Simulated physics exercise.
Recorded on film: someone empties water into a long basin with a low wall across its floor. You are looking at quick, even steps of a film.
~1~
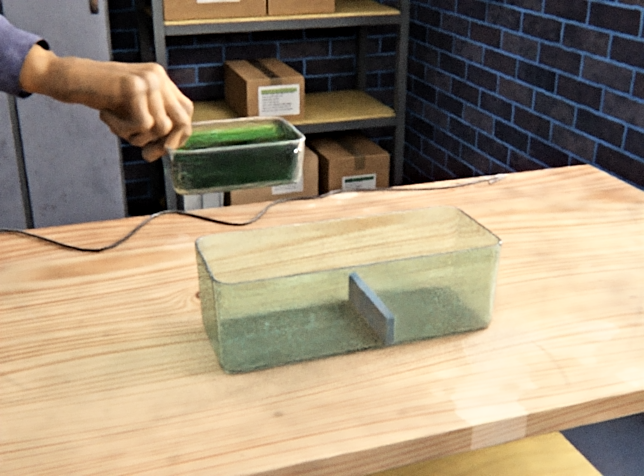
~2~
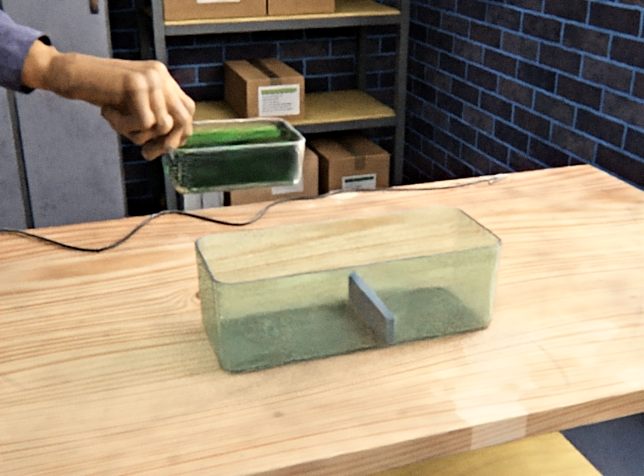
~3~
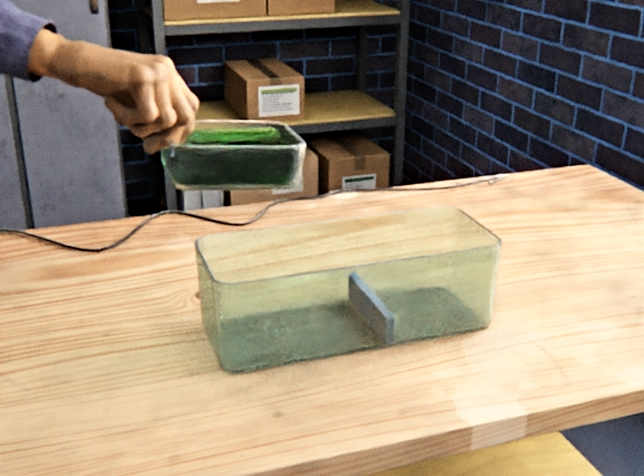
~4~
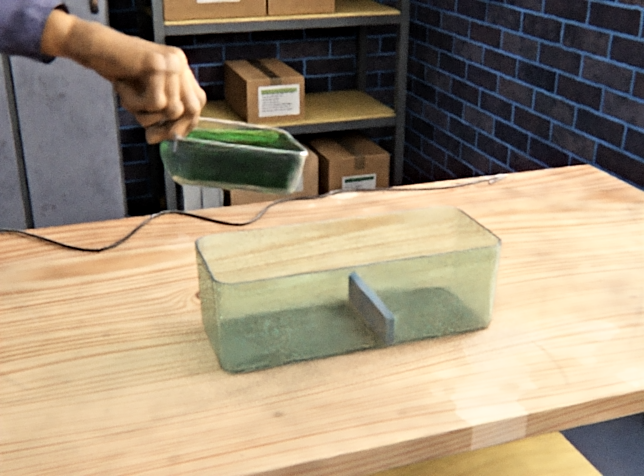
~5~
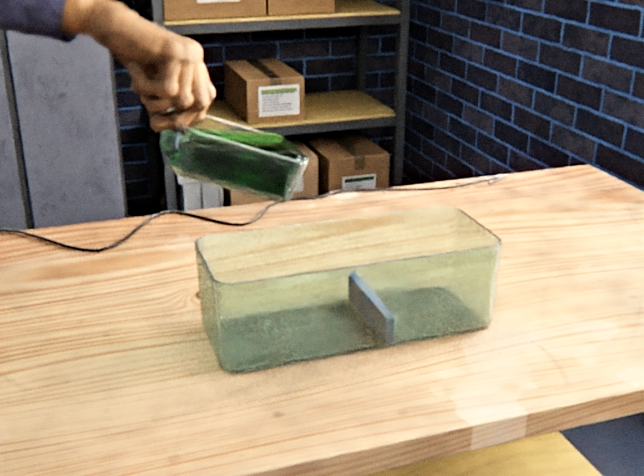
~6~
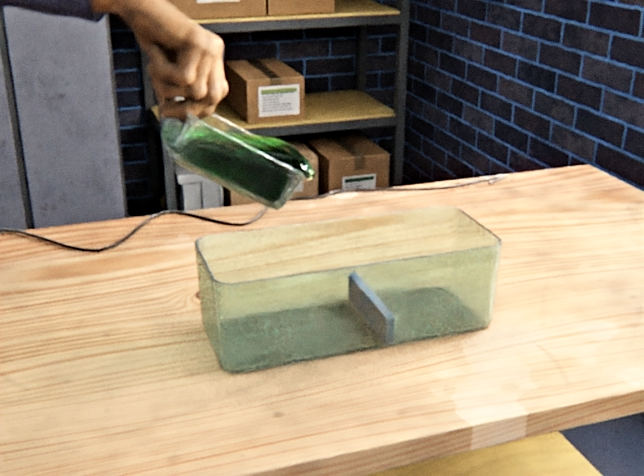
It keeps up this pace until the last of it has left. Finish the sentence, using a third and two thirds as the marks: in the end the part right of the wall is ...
Less than a third of the whole.
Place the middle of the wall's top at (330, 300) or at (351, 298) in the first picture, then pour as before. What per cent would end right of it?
Try one about 65 %, try two about 25 %.
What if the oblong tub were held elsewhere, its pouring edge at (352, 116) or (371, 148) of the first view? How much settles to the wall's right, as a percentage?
Result, first then second: About 70 % and about 75 %.
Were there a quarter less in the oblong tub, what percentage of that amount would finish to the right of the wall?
About 10 in a hundred.
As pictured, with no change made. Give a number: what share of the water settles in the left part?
Around 75 %.
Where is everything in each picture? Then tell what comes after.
The first picture shows tilt 0°; pouring edge (293, 129); surface from (165, 146) to (289, 133); the long basin's rim runs from (204, 262) to (479, 225); the wall's top is at (370, 295).
The second picture shows tilt 1°; pouring edge (293, 131); surface from (166, 144) to (290, 134).
The third picture shows tilt 6°; pouring edge (295, 136); surface from (167, 142) to (291, 136).
The fourth picture shows tilt 13°; pouring edge (296, 143); surface from (168, 140) to (293, 140).
The fifth picture shows tilt 22°; pouring edge (296, 153); surface from (170, 138) to (292, 146); 3 per cent is over the edge.
The sixth picture shows tilt 32°; pouring edge (294, 165); surface from (169, 136) to (280, 149); 10 per cent is over the edge.
A moment on, the oblong tub is tipped on its side and 7 per cent is still to pour, 54 is left of the wall and 0 right of it.
Next, the oblong tub is tipped on its side and 1 per cent is still to pour, 82 is left of the wall and 7 right of it.
Then the oblong tub is tipped on its side and 0 per cent is still to pour, 77 is left of the wall and 15 right of it.
Later the oblong tub is tipped on its side and 0 per cent is still to pour, 77 is left of the wall and 15 right of it.
Finally, 77 per cent lies left of the wall, 15 right of it and 8 outside.
